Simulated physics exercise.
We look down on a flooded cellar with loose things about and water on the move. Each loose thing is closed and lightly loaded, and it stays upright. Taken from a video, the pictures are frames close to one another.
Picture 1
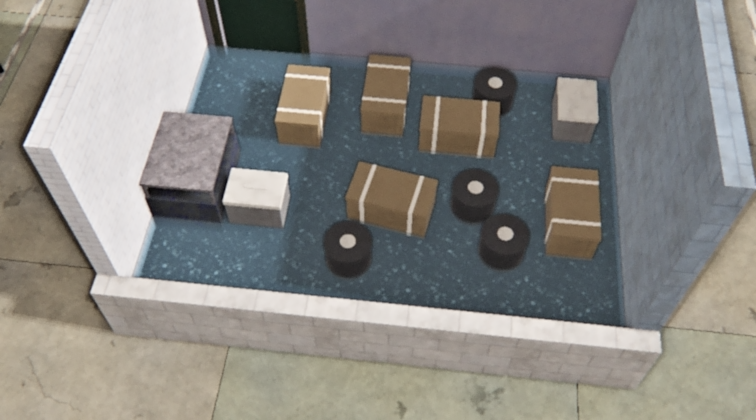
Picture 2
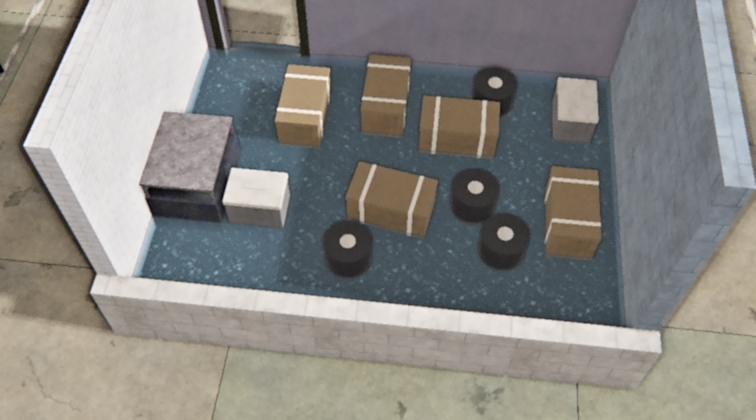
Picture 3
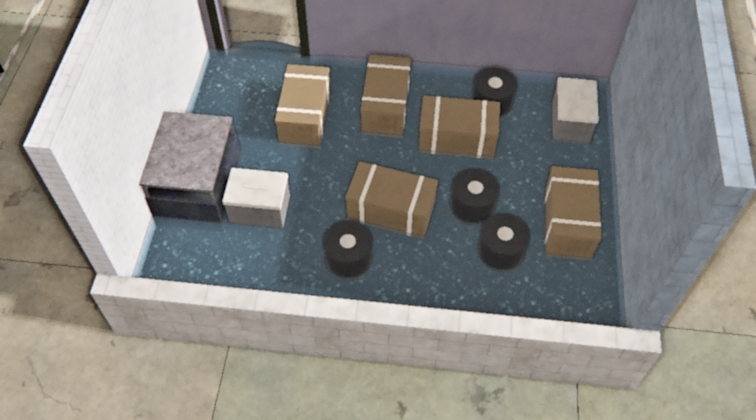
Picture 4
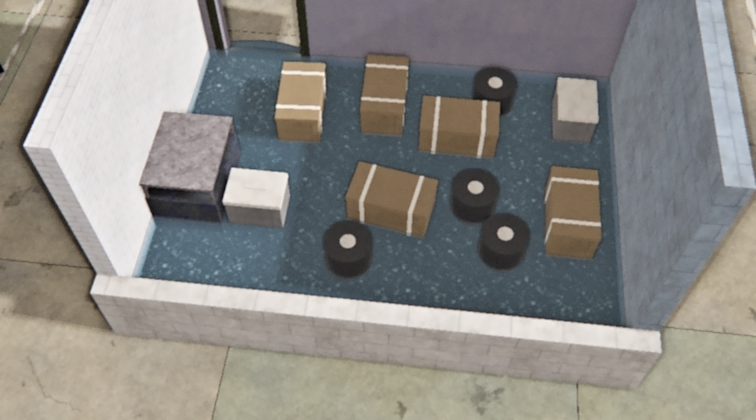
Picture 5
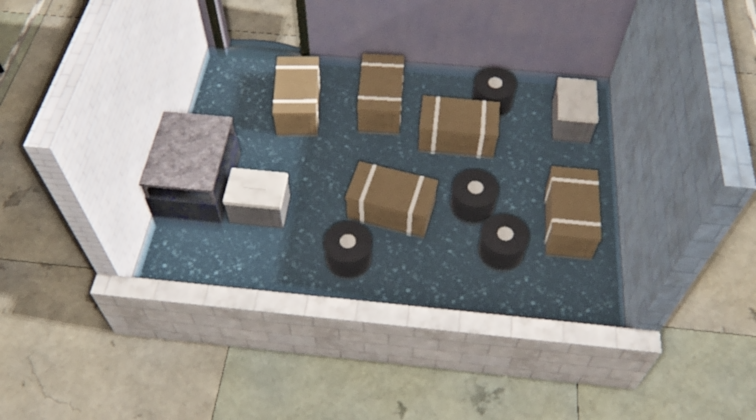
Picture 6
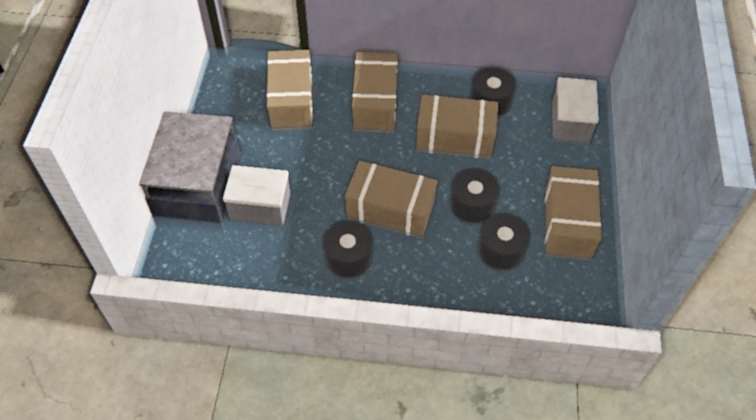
In a flooded cellar, the dark door opens, then nearby strapped boxes drift slightly left.
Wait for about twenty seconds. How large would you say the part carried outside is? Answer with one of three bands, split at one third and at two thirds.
One third to two thirds.
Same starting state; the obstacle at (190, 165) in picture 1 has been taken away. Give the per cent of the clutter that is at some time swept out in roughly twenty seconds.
Around 50%.
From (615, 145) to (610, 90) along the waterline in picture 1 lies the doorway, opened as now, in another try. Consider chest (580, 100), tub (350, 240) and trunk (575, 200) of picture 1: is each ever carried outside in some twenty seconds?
Taking each in turn, I'd say carried off, stuck within and carried off.
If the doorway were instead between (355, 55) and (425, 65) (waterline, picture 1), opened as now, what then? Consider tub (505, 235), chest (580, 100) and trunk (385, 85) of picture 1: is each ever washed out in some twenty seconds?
First trapped, second trapped, third lost.
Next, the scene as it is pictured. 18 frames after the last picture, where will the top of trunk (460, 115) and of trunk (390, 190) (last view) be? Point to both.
They should end up near (370, 81) and (336, 137) respectively.
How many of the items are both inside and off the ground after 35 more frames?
Number: 7.
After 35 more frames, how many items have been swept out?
That makes 4.
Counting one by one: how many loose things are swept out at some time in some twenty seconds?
That gives 6.
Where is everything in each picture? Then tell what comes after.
The first frame shows a trunk at (303, 94) floats; a trunk at (386, 83) floats; 0 of 11 have shifted.
The second frame shows a trunk at (303, 94), afloat; a trunk at (386, 83), afloat; 0 of 11 have shifted.
The third frame shows a trunk at (303, 93), afloat; a trunk at (386, 83), afloat; 0 of 11 have shifted.
The fourth frame shows a trunk at (300, 90), afloat, close to its start; a trunk at (385, 83) floats; 1 of 11 have shifted.
The fifth frame shows a trunk at (296, 84), afloat, close to its start; a trunk at (381, 82) floats, close to its start; 2 of 11 have shifted.
The sixth frame shows a trunk at (289, 77) floats, a stride from its start; a trunk at (375, 79), afloat, close to its start; 2 of 11 have shifted.
A moment on, 1 of 11 are out; 10 afloat.
Next, 2 of 11 are out; 9 afloat.
Later, 4 of 11 are out; 7 afloat.
In the end, 6 of 11 are out; 5 afloat.
